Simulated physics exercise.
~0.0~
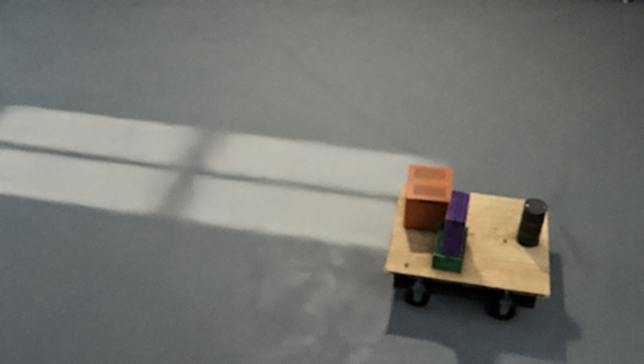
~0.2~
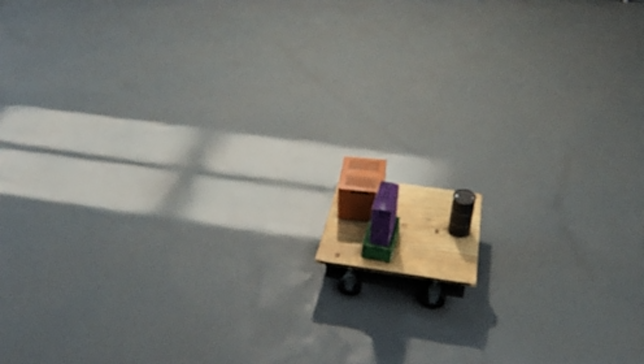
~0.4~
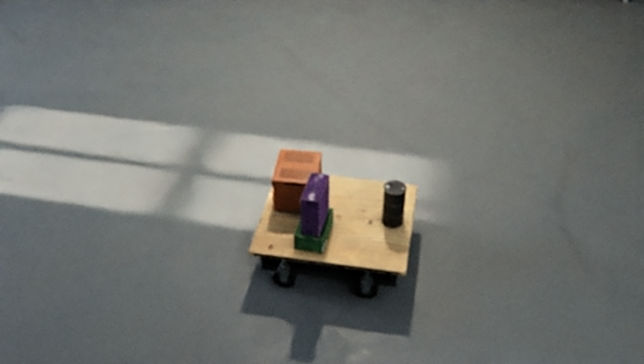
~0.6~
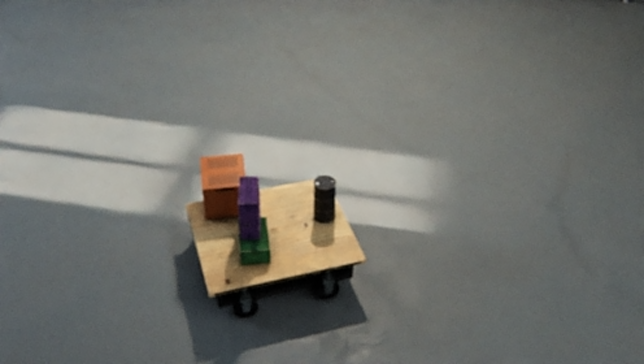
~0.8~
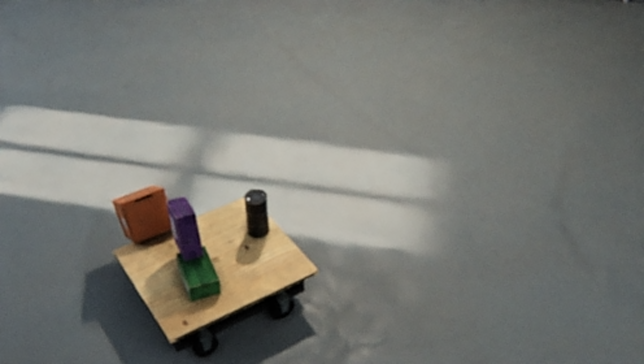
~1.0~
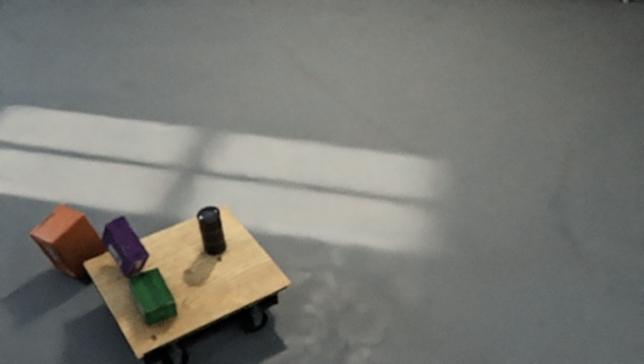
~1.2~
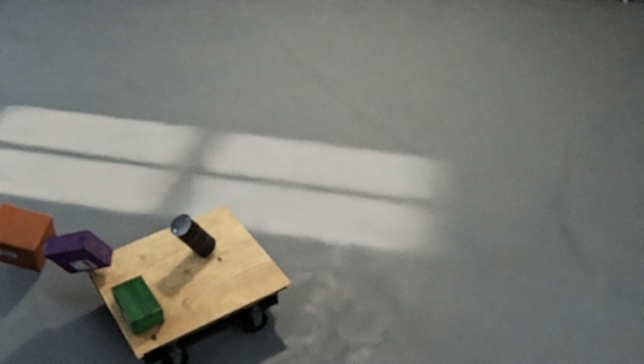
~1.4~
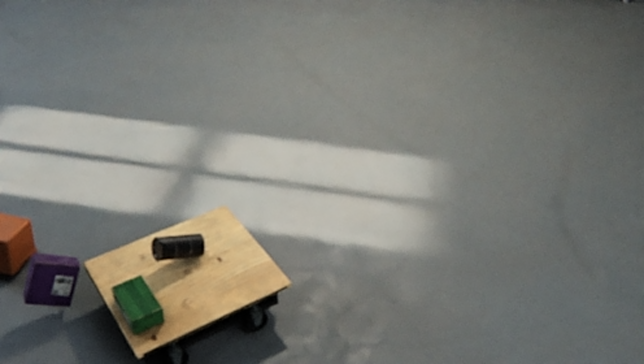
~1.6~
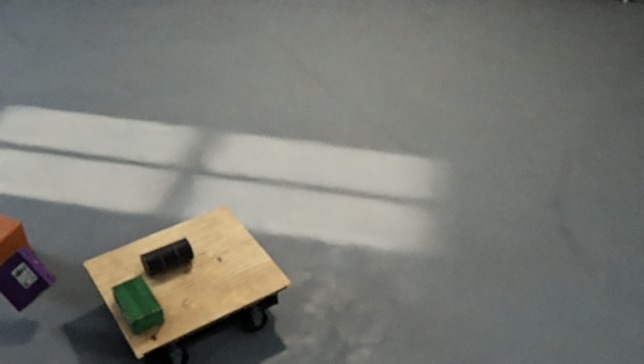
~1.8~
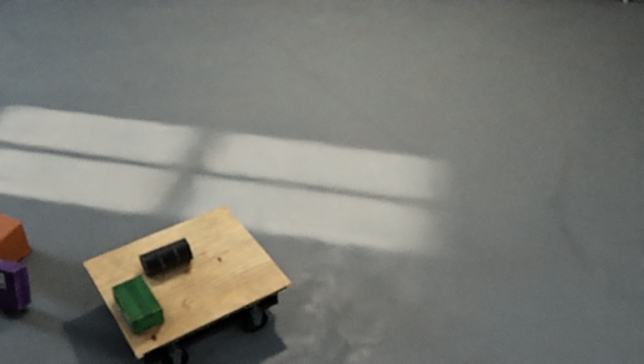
The video shows a wooden-topped cart carrying blocks and a black canister leftward, then turning toward the lower left and stopping. The orange tote falls off first, followed by the purple box; the canister topples and ends lying on the cart beside the green parcel.
